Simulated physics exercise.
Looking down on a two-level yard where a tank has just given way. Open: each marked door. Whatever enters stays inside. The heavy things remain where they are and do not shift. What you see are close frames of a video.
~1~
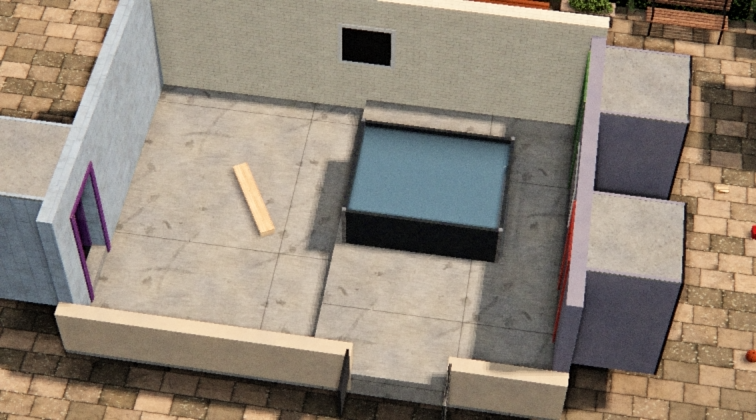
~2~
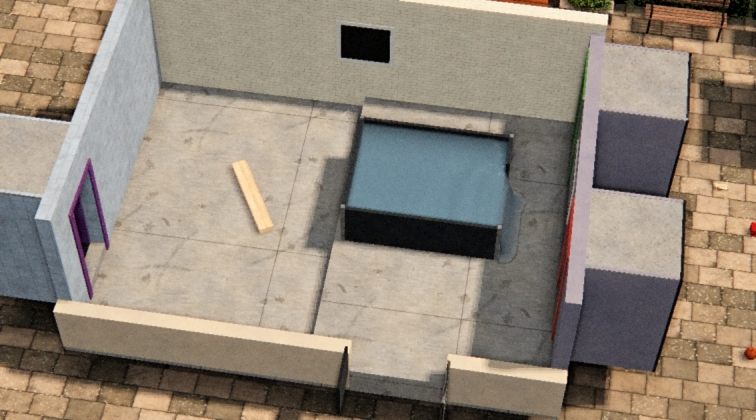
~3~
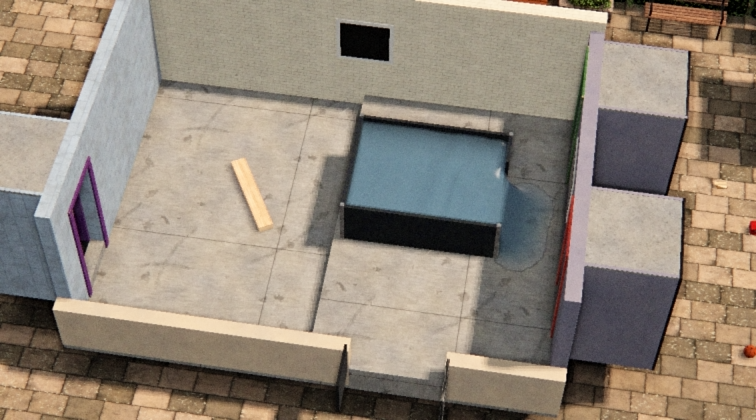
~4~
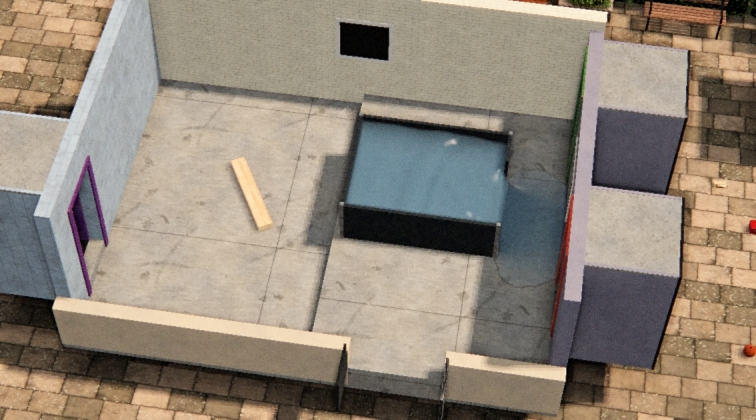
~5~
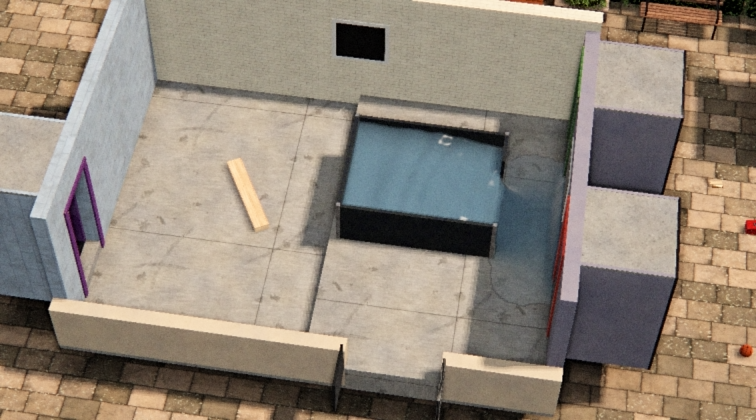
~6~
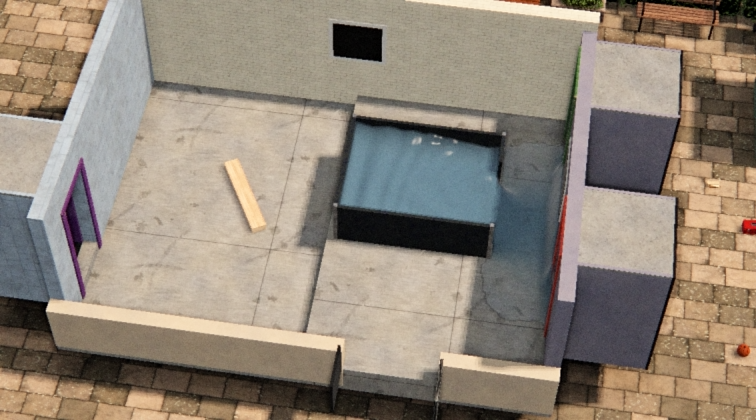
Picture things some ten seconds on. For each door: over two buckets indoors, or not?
My prediction: The green door counts as not over; the red door counts as over; the purple door counts as not over.
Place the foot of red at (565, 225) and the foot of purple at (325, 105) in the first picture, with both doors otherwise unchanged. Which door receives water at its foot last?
The purple one is last.
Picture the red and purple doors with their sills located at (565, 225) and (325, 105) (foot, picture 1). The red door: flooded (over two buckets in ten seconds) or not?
Red: Exceeds the limit.
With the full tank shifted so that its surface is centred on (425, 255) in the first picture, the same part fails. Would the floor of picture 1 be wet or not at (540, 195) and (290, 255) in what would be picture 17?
As listed: Wet, no water.
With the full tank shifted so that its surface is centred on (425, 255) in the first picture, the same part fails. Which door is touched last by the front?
Answer: The one in purple.
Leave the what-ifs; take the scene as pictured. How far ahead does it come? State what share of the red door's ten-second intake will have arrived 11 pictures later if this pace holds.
Close to 55 %.
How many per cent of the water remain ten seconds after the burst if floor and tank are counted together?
My estimate is some 88 percent.
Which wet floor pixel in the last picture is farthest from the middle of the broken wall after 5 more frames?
The farthest point of the front sits at (532, 381).
A moment on, water covers 15 % of the floor; the green door wet at the sill, nothing in, the red door under two buckets in, the purple door not reached.
Next, water covers 25 % of the floor; the green door wet at the sill, nothing in, the red door over two buckets in, the purple door not reached.
Then, water covers 55 % of the floor; the green door under two buckets in, the red door over two buckets in, the purple door not reached.
Later, water covers 90 % of the floor; the green door under two buckets in, the red door over two buckets in, the purple door wet at the sill, nothing in.
In the end, water covers 95 % of the floor; the green door under two buckets in, the red door over two buckets in, the purple door wet at the sill, nothing in.
